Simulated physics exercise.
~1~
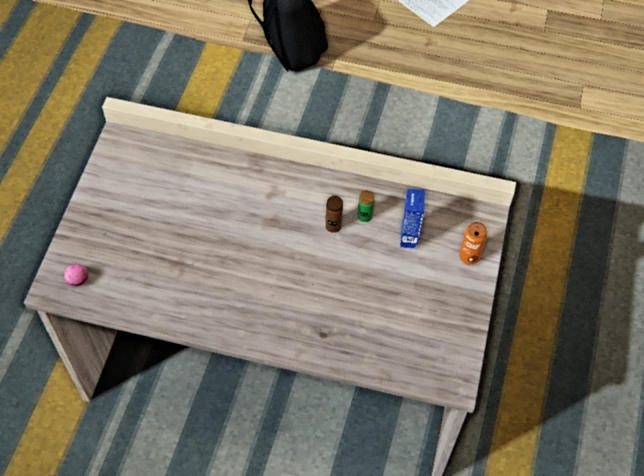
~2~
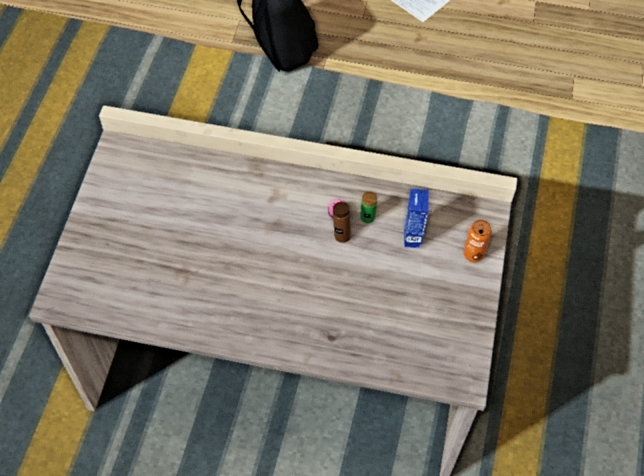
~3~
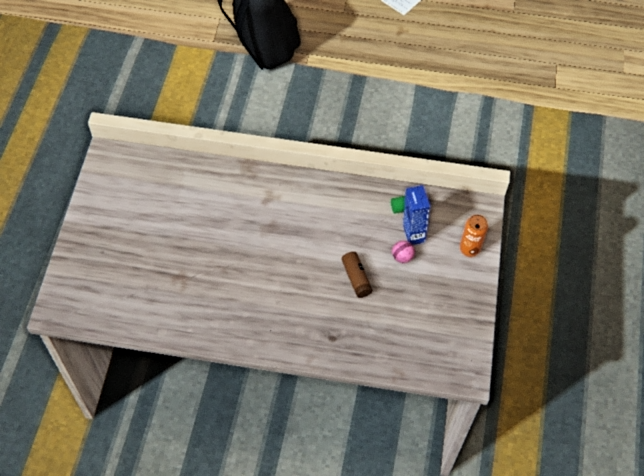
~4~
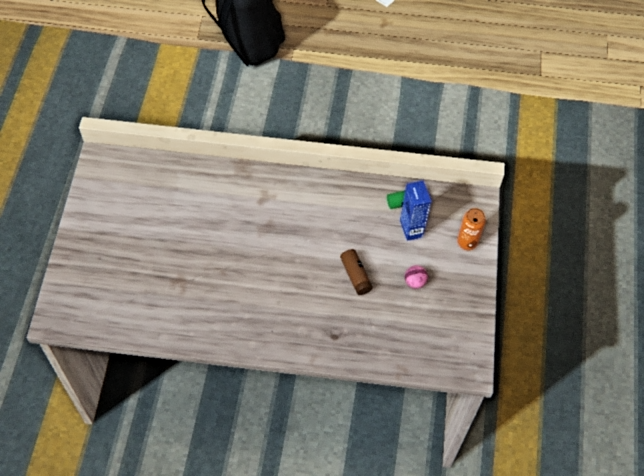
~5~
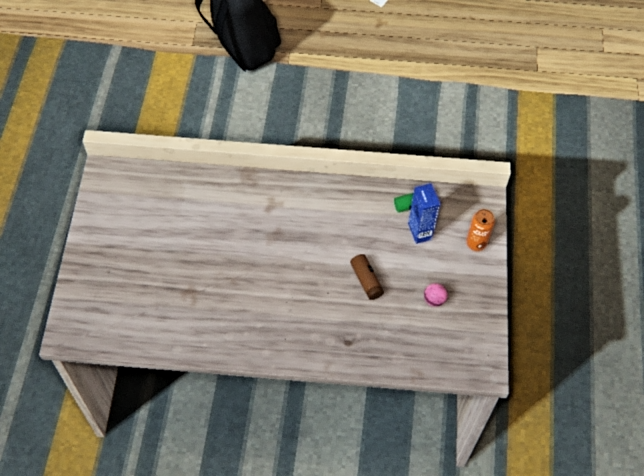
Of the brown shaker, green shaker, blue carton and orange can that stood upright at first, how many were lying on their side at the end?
Two of them were lying on their side, the brown shaker and the green shaker.
